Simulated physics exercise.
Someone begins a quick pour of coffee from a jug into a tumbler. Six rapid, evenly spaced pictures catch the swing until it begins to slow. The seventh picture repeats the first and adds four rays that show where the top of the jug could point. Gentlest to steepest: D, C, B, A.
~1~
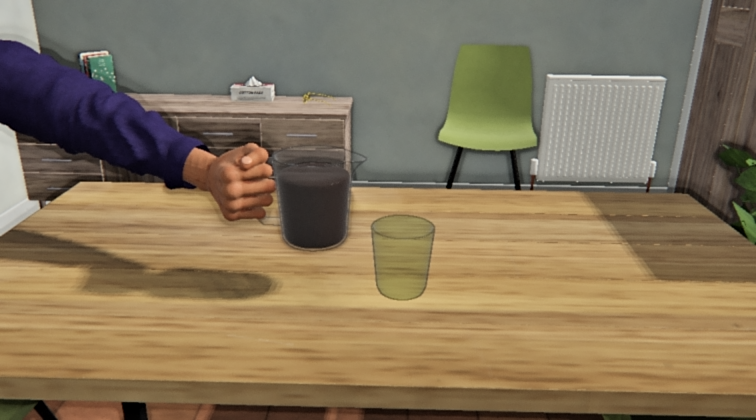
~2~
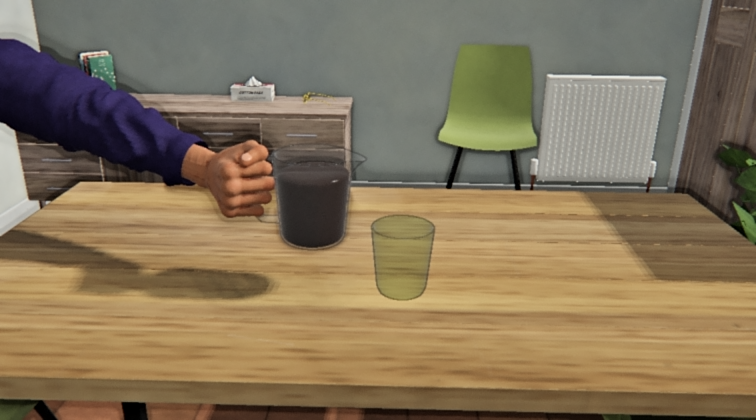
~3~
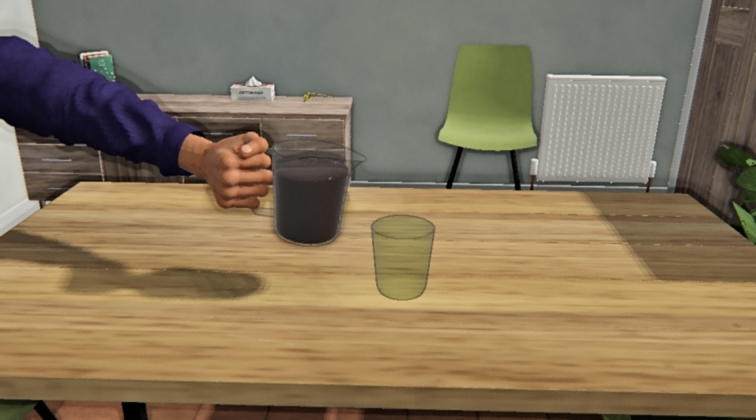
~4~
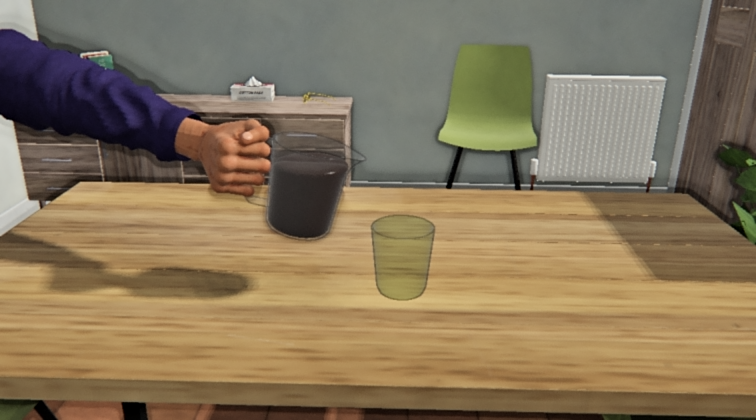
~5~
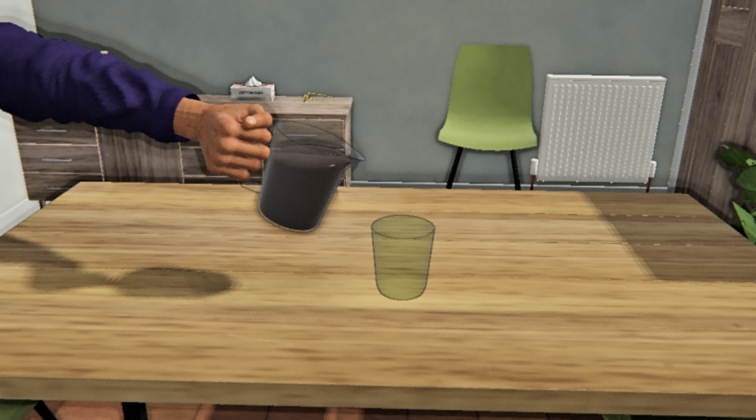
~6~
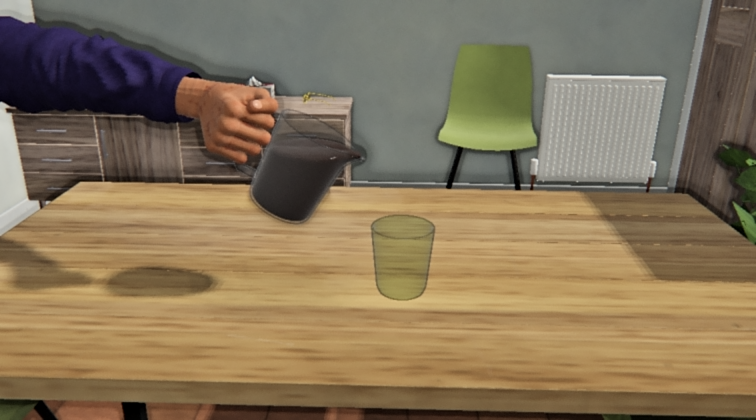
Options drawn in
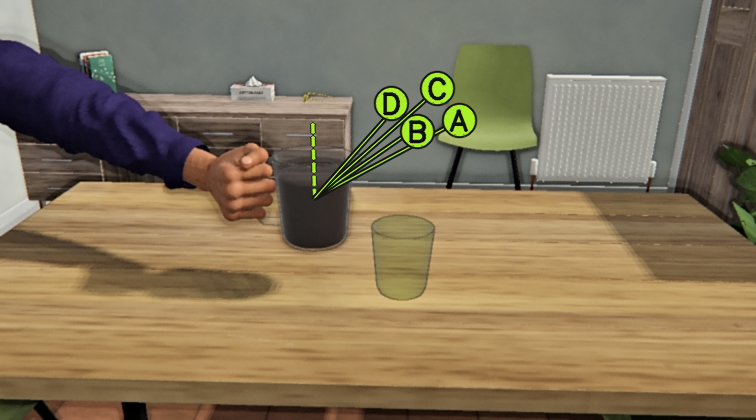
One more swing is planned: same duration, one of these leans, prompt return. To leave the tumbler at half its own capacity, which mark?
The answer is line B.
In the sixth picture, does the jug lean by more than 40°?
No, it does not.
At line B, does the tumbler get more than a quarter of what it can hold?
Yes, it does.
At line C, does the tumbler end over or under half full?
Under.
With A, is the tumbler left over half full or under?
Over half.
On the marked copy, A at (444, 128); B at (400, 138); C at (424, 100); D at (384, 119).
Choosing A, the tumbler ends with about 63 % of what it can hold; 3 % of the coffee is spilt.
Choosing B, the tumbler ends with about 49 % of what it can hold.
Choosing C, the tumbler ends with about 34 % of what it can hold.
Choosing D, the tumbler ends with about 22 % of what it can hold.
